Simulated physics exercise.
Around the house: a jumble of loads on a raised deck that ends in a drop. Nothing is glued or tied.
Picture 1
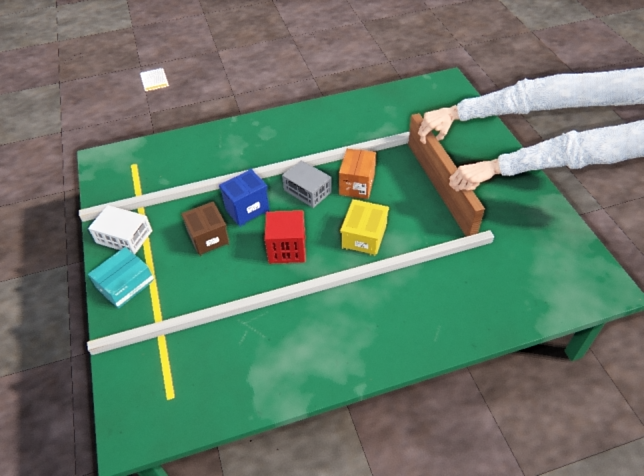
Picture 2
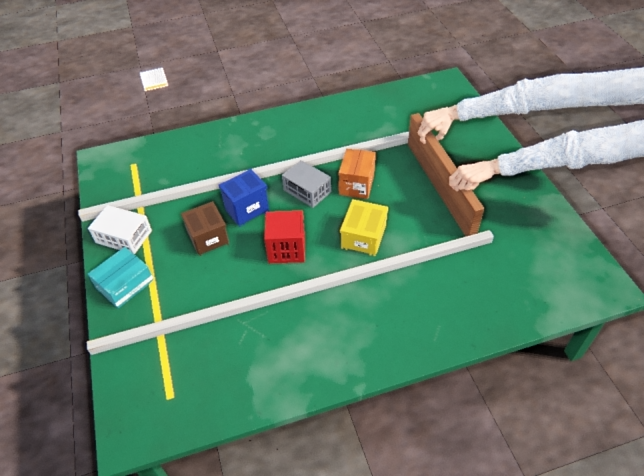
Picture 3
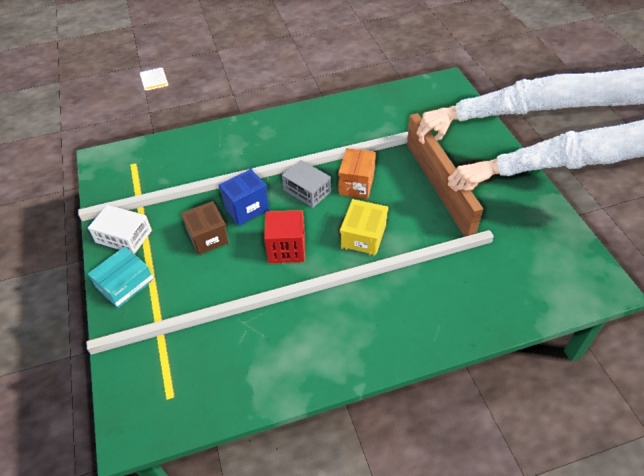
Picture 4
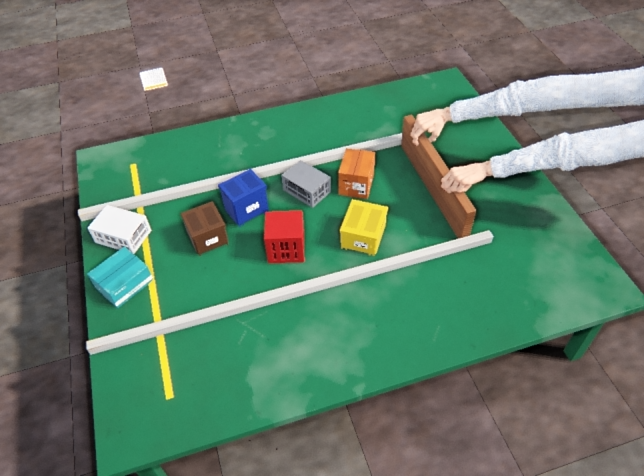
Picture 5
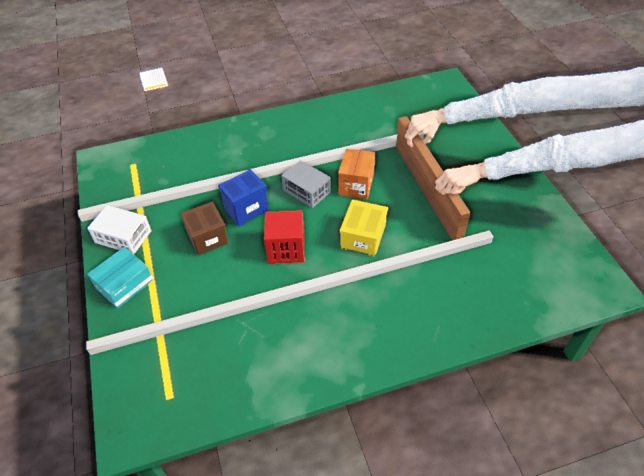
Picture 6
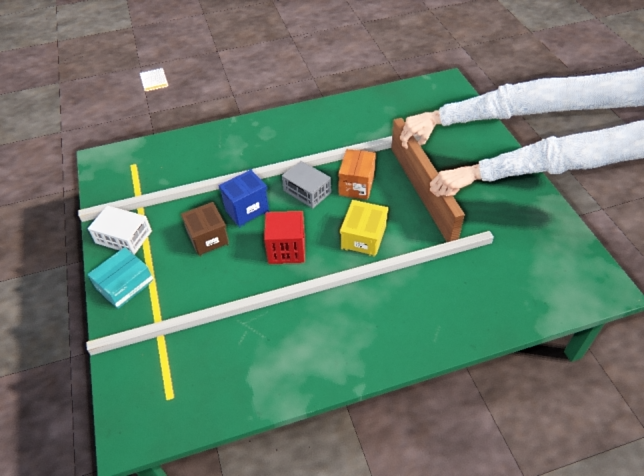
To begin with, two hands hold a brown plank upright at the right end of a green table, where colourful crates and boxes sit between white rails and around a yellow tape line. The hands then slide the plank slightly left towards the boxes, which all stay still.
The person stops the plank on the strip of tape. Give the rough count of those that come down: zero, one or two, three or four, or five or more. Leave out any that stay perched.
Outcome: The number that fall off is three or four.
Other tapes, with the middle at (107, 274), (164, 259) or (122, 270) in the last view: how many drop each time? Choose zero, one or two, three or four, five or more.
For each place: Five or over; three to four; at least five.
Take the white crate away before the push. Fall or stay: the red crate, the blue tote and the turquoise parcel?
The red crate does not fall; the blue tote falls; the turquoise parcel falls.
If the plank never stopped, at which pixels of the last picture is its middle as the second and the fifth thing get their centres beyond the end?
First at (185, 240), next at (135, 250).
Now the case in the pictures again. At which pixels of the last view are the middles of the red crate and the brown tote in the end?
About (88, 298), and the other about (93, 268).
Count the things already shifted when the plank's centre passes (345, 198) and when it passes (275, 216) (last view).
At the one place 3, at the other 6.
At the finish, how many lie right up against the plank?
It touches 2.
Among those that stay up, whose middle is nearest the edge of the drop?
That is the red crate.
Early on, none off yet; turquoise parcel at rest near (121, 277); white crate at rest near (120, 230); brown tote at rest near (206, 229).
A while later, none off yet; turquoise parcel at rest near (121, 277); white crate at rest near (120, 230); brown tote travelled about its own width near (174, 241).
Further along, none off yet; turquoise parcel travelled a little near (101, 281); white crate leaning a little near (65, 243); brown tote travelled well along near (152, 254).
Finally, the number that fall off is three or four; lost, blue tote, white crate and turquoise parcel.
